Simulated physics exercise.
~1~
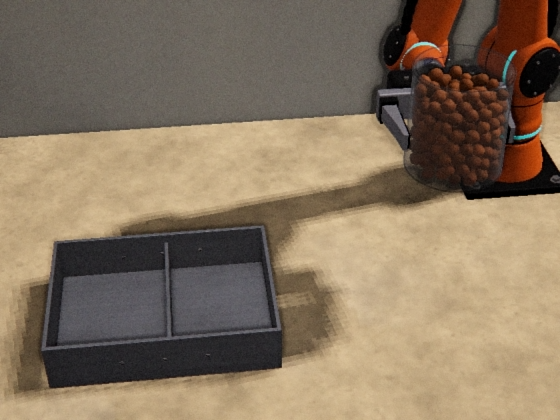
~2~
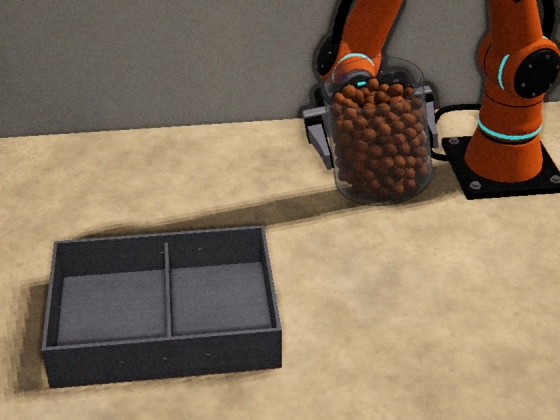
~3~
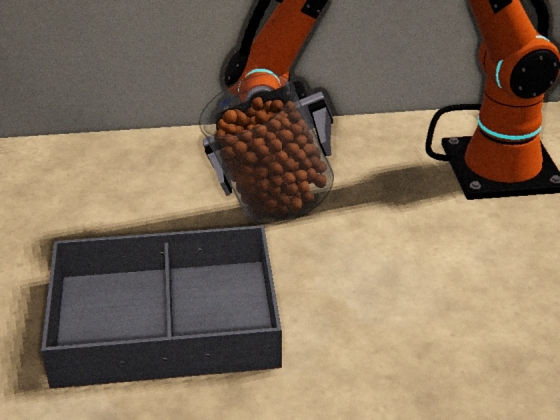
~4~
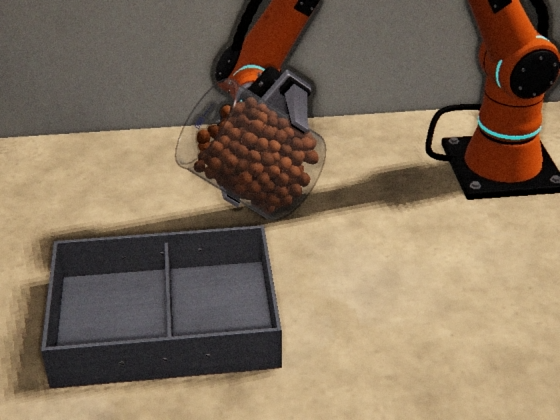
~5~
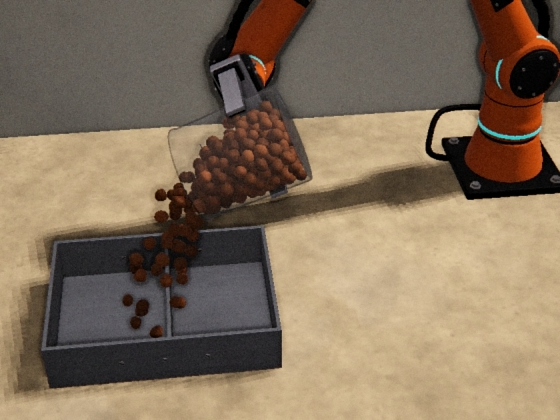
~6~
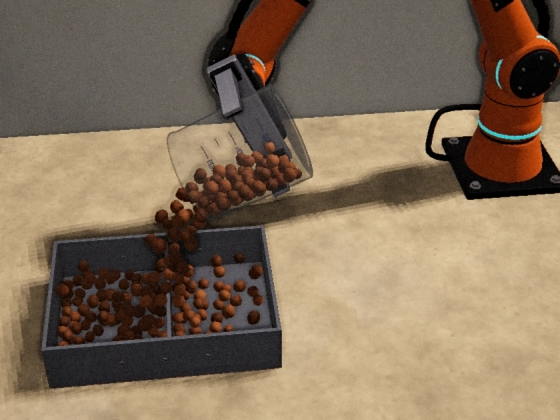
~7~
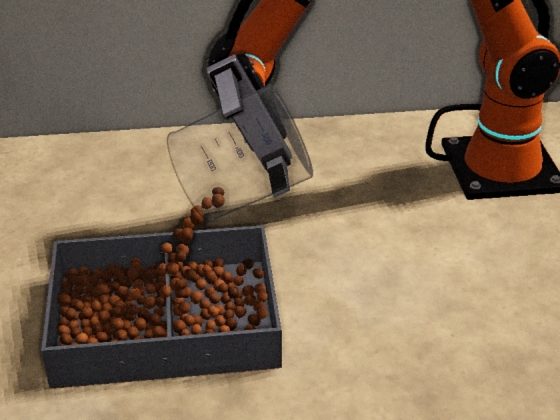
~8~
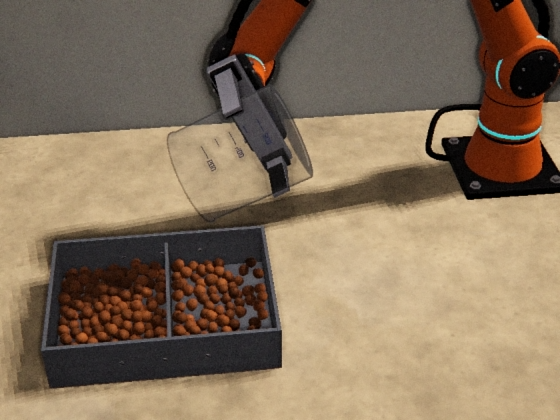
On a sandy surface by a grey wall, an orange robot arm carried a clear beaker of hazelnuts left, tipped it over a dark two-part box and poured until it was empty, leaving more nuts in the left part than the right.
